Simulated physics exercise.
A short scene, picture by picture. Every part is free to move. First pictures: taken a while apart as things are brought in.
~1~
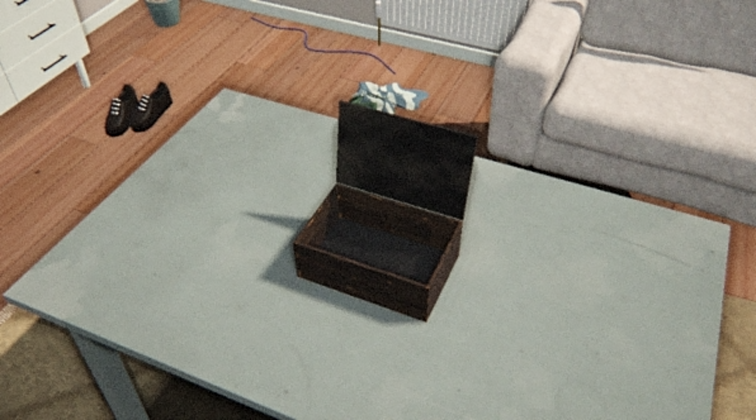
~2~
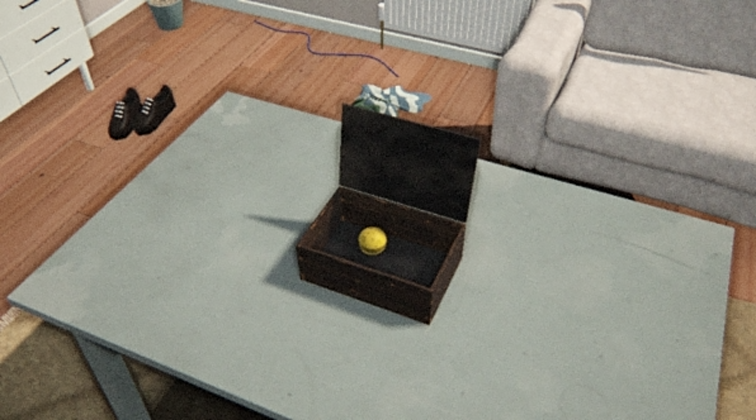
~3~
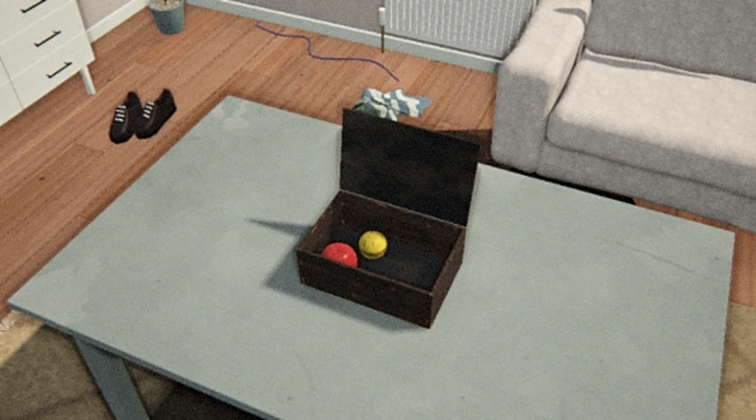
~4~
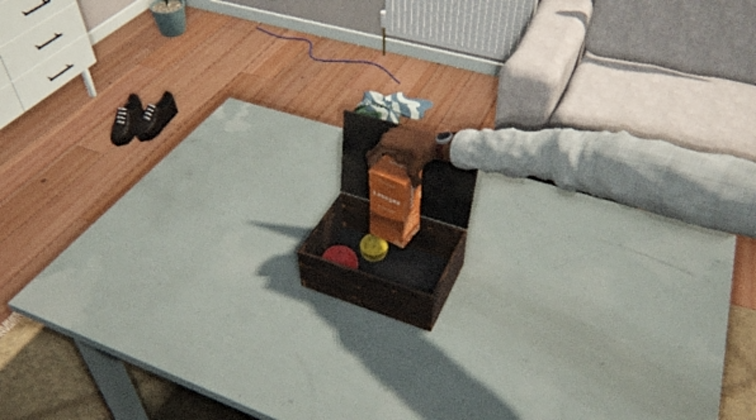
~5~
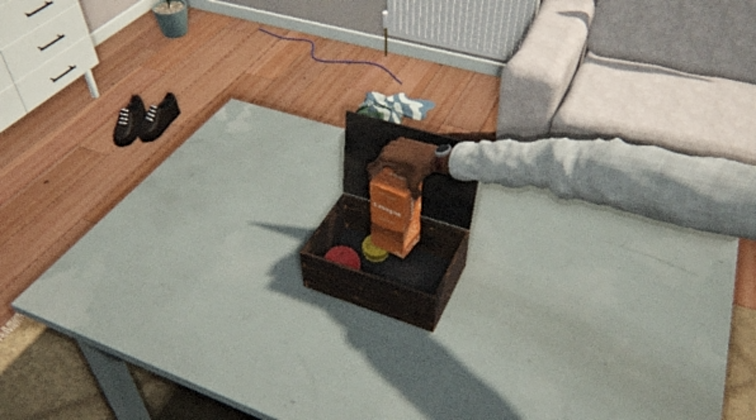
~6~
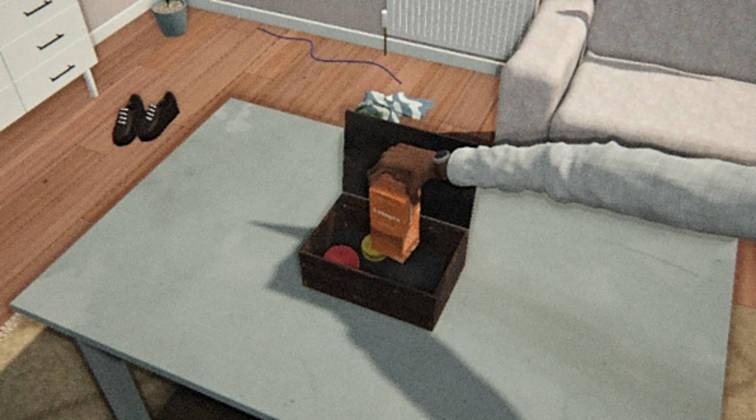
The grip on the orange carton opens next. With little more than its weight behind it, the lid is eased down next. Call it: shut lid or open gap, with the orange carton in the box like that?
Shut lid.
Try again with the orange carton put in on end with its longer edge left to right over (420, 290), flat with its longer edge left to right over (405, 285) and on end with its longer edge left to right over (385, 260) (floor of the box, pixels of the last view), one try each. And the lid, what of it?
Case one lid open, case two lid shut, case three lid shut.
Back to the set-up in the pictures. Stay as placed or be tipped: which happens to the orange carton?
Once everything settles, the orange carton ends up at a slant.
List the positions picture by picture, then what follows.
In the first picture, the last thing is not in view yet.
In the second picture, the last thing is not in view yet.
In the third picture, the last thing is not in view yet.
In the fourth picture, coming down; orange carton (395, 201).
In the fifth picture, coming down; orange carton (396, 212).
In the sixth picture, in place under the hand; orange carton (395, 218).
Then, 0.40 s on from there, orange carton on its side near (406, 259); yellow ball shifted about its own width.
Then, 1.50 s on from there, lid 66° above the rim; orange carton on its side near (406, 260); yellow ball shifted about its own width.
Then, 2.10 s on from there, lid 25° above the rim; orange carton on its side near (406, 260); yellow ball shifted about its own width.
In the end, lid shut; toppled in the box, orange carton; moved from the start, yellow ball; red apple unmoved. At the end, from the last picture's camera, orange carton near (406, 260).
